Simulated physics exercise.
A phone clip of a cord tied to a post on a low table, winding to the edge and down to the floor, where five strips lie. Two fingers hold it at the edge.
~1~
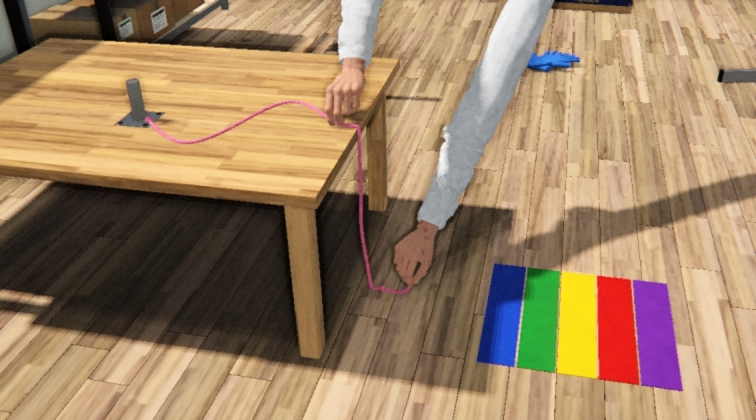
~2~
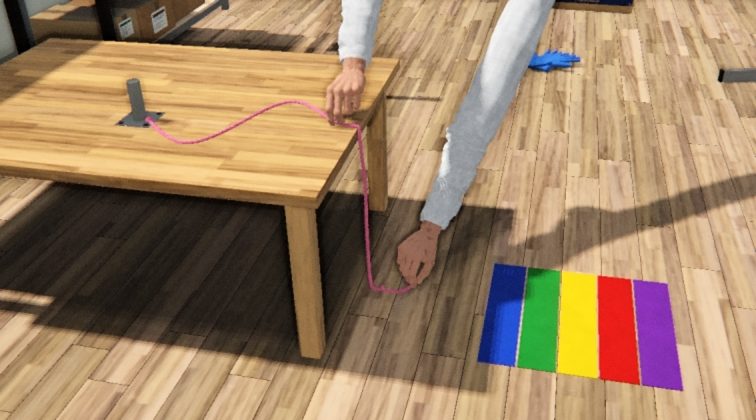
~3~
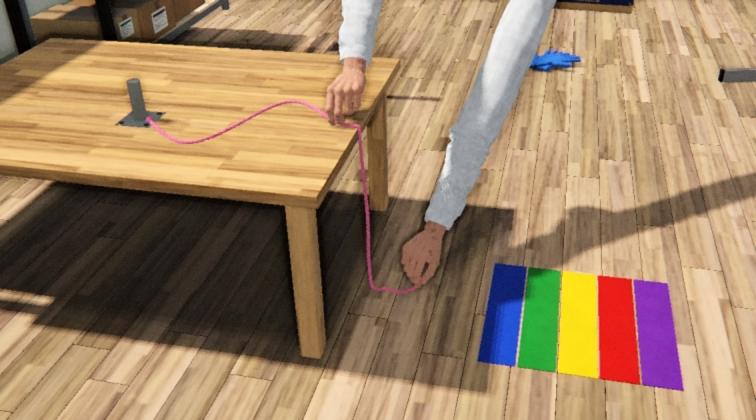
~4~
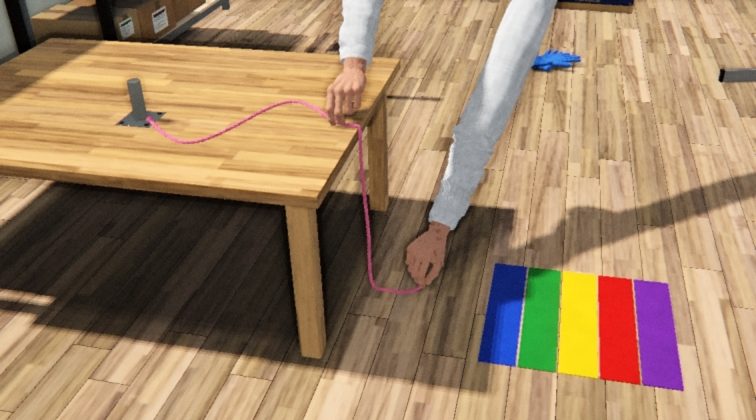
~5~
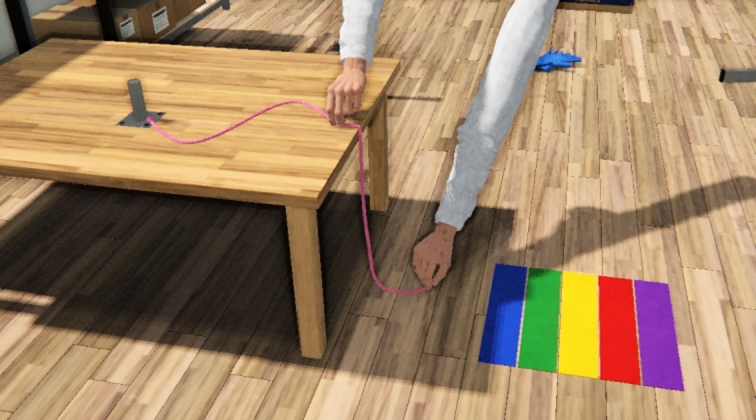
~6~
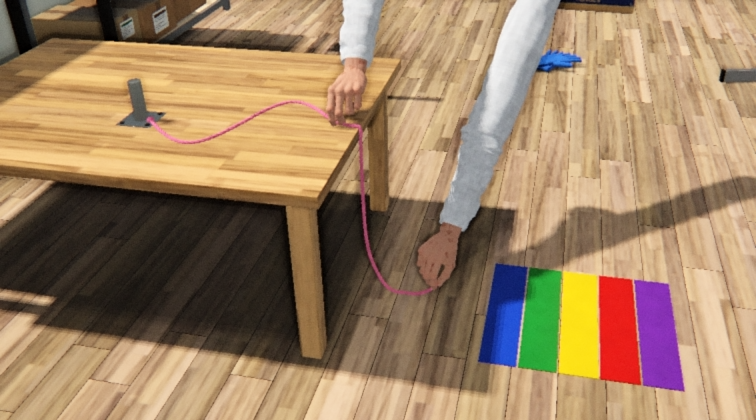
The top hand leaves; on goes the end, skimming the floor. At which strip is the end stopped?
Over purple.
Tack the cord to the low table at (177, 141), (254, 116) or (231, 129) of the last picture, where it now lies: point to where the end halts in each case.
Try by try, around (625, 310), (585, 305) and (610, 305).
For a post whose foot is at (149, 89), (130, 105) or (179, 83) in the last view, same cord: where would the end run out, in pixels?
In that order: (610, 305), (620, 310) and (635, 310).
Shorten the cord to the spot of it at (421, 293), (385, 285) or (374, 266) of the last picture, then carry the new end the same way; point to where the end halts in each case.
Near (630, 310), (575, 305) and (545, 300).
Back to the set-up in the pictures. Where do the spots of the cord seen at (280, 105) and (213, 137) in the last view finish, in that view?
The first at (341, 128), the second at (248, 124).
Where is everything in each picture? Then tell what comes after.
In the first picture, end (413, 282); blue (498, 344); green (537, 349); yellow (577, 355); red (618, 360); purple (660, 366).
In the second picture, end (416, 283); cord through (163, 133) (232, 128) (297, 102) (351, 126) (366, 202) (369, 272).
In the third picture, end (421, 283).
In the fourth picture, end (425, 283); cord through (163, 133) (232, 127) (298, 102) (352, 126) (365, 202) (370, 272).
In the fifth picture, end (432, 285).
In the sixth picture, end (436, 285); cord through (164, 133) (233, 128) (298, 102) (353, 126) (363, 202) (377, 272).
Early on, end near (587, 304); over yellow.
Midway, end near (630, 309); over red.
At the end of the slack, end near (656, 312); over purple. The end stops over the purple strip.
